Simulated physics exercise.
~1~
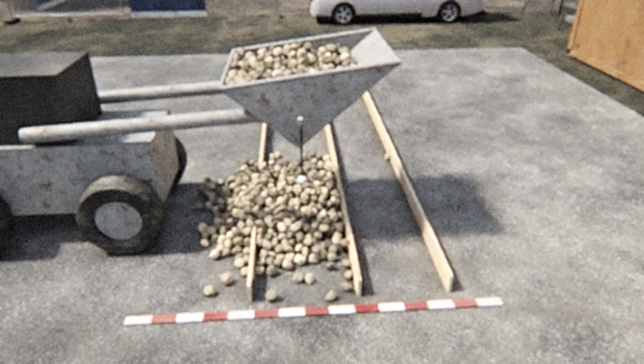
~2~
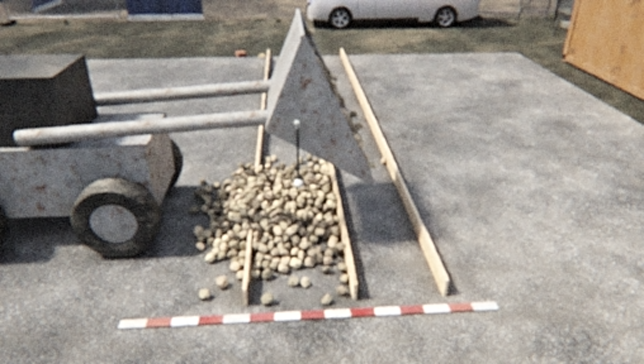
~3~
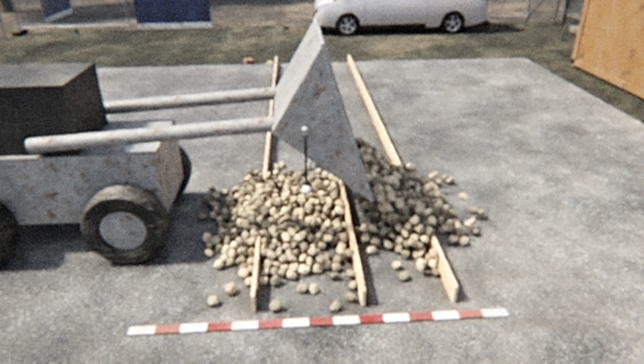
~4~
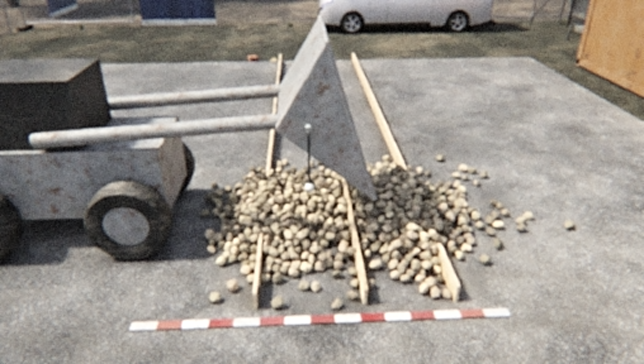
A loader tips its grey bucket and pours stones over the boards beside the earlier pile.
